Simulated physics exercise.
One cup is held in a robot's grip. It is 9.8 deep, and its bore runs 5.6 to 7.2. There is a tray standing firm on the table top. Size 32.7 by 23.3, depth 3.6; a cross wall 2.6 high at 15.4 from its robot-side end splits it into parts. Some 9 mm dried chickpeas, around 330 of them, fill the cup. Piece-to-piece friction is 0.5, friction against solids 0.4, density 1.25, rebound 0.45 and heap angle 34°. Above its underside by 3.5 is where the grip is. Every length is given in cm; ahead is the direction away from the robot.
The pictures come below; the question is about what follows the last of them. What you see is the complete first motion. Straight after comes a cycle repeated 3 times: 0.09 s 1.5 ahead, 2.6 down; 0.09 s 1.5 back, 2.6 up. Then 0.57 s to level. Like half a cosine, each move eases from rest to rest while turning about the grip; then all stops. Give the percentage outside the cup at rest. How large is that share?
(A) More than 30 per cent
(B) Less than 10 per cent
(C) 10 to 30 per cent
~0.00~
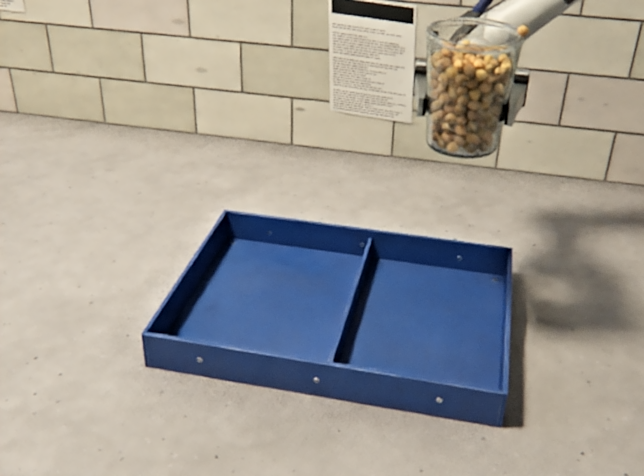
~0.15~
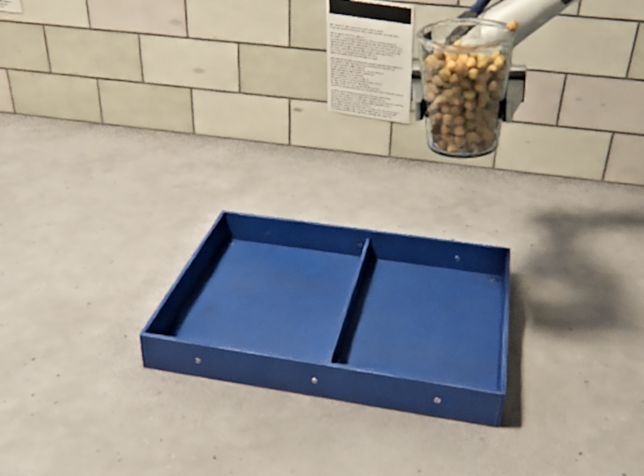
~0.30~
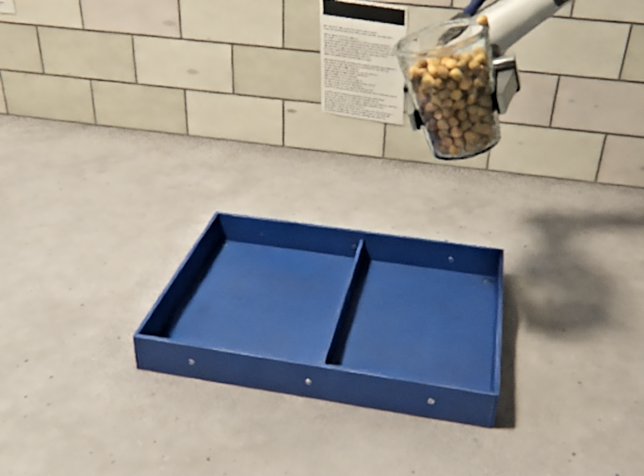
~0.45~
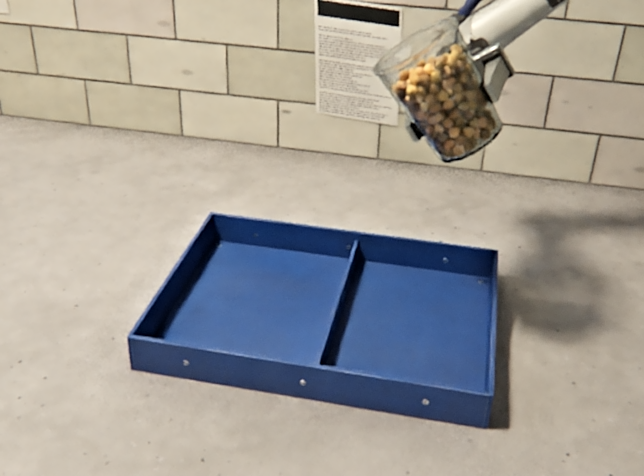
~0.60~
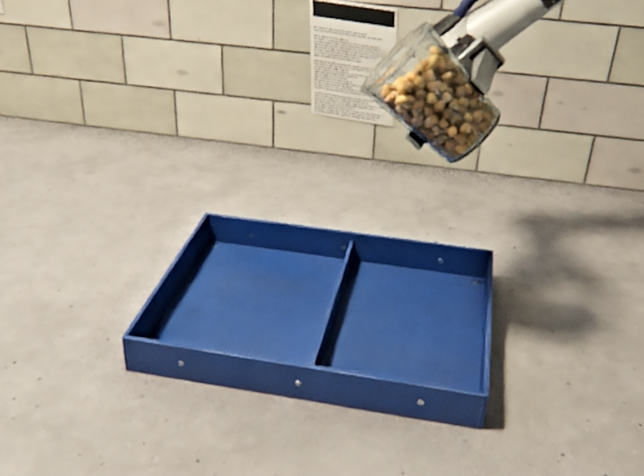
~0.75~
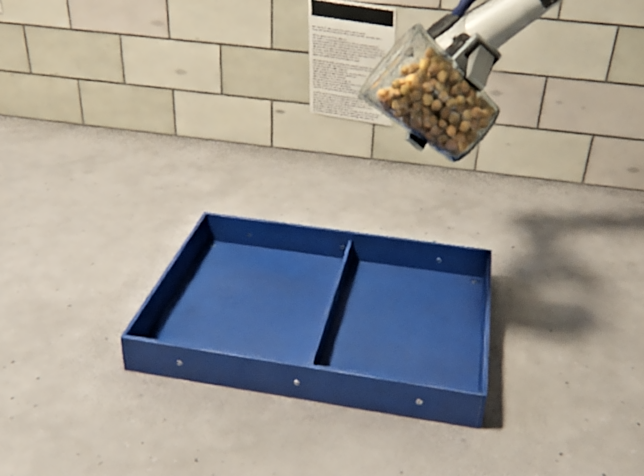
(B) Less than 10 per cent.
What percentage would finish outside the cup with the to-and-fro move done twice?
In that case, some 0 per cent.
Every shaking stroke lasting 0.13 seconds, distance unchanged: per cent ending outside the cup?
About 0 per cent in that case.
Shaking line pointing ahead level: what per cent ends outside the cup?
Result: Approx. 25 %.
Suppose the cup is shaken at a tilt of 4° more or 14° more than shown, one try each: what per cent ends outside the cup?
Estimates: 5 % then 10 %.
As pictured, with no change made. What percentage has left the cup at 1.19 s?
Share gone: Around 0 %.
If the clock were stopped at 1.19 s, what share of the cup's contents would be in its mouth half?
Share in the mouth half: About 45 %.
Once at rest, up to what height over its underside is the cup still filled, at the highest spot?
Height at rest: Approx. 10.0 cm.
After 1.19 s, tilted 54° forward, highest piece 26 above the table; 326 in the cup, 1 in the far-side part, 5 in flight or on a rim.
After 1.64 s, tilted 18° forward, highest piece 30 above the table; 319 in the cup, 12 in the far-side part, 1 in flight or on a rim.
After 2.06 s, level, highest piece 31 above the table; 319 in the cup, 13 in the far-side part.
After 3.11 s, level, highest piece 31 above the table; 319 in the cup, 13 in the far-side part.
At rest, 319 in the cup, 13 in the far-side part. That is 4 % outside the cup.
